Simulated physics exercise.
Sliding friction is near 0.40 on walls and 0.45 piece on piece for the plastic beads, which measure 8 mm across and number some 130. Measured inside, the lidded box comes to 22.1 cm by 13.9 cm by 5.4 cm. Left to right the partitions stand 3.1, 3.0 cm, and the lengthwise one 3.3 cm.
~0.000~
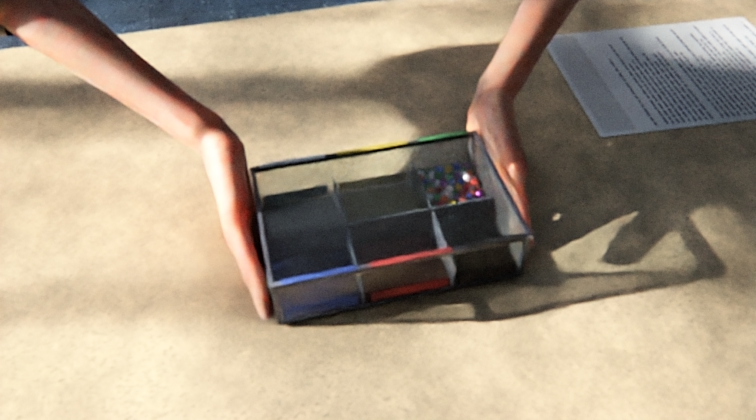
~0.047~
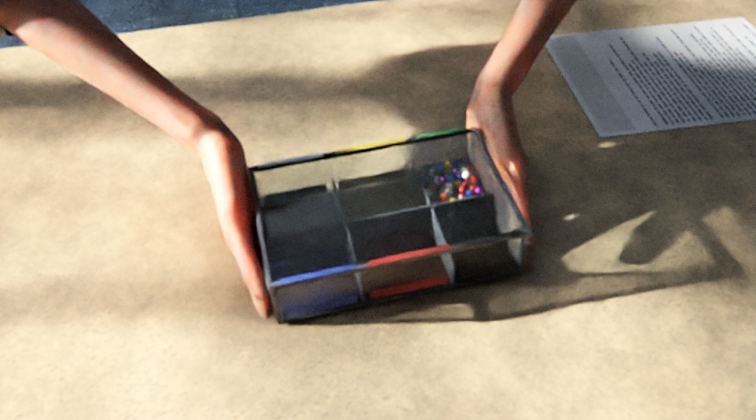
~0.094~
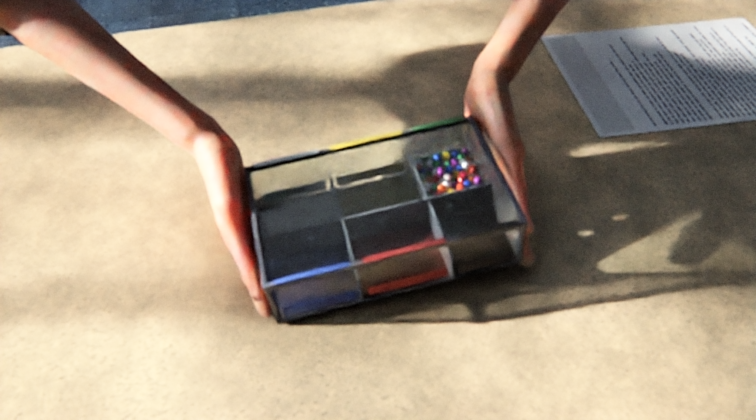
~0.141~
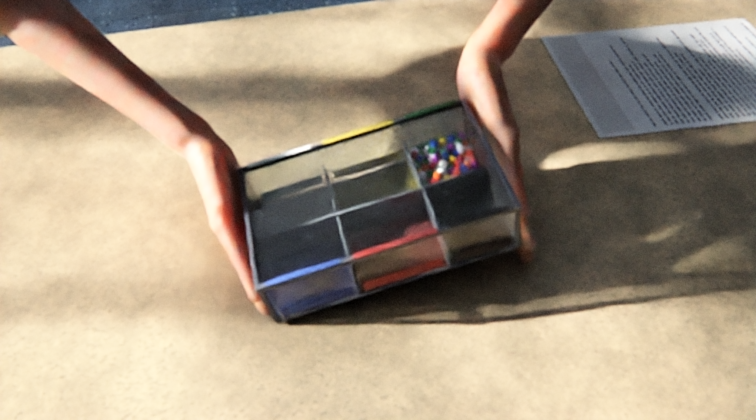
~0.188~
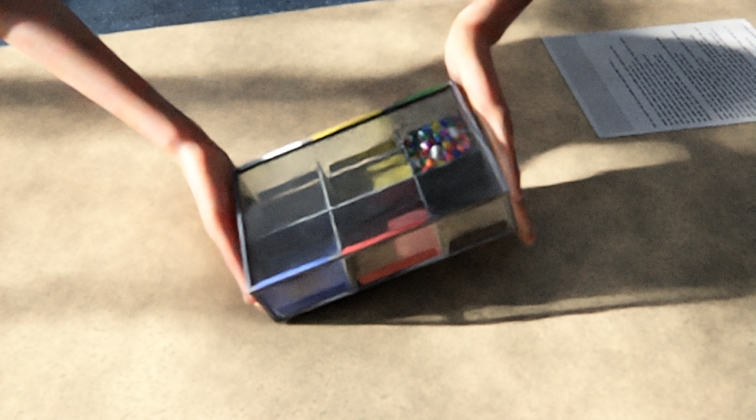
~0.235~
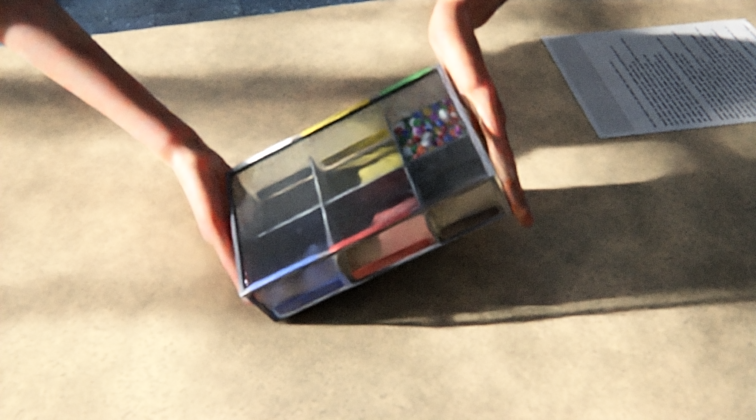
Clear divided box with colorful beads in one compartment tilting on a tan surface as two hands raise its right side.
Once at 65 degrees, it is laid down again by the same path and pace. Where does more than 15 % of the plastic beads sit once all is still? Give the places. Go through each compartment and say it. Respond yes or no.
Red compartment: No; blue compartment: No; green compartment: Yes; yellow compartment: Yes; white compartment: No; black compartment: No.
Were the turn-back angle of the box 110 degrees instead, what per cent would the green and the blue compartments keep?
Then green would get 0 per cent and blue 30 per cent.
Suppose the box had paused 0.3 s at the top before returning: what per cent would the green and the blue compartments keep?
Green keeps 70% and blue keeps 5%.
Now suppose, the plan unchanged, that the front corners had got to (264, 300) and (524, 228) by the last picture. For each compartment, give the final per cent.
Each compartment ends with, in per cent, red 20, blue 0, green 75, yellow 0, white 0 and black 5.
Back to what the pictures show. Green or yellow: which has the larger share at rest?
It's the green one that holds more.
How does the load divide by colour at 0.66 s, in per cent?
Red = 0, blue = 0, green = 80, yellow = 15, white = 0, black = 0 (per cent).
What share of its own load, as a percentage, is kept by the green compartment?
Share retained: Some 60 per cent.
After 0.66 s, tilt 63 degrees; green 80 %, yellow 15 %.
After 0.95 s, tilt 24 degrees; blue 5 %, green 65 %, yellow 25 %, white 5 %.
Then, at 1.34 s, tilt 0 degrees; blue 5 %, green 65 %, yellow 25 %, white 5 %.
At rest (1.7 s), red 0 %, blue 5 %, green 65 %, yellow 25 %, white 5 %, black 0 %.
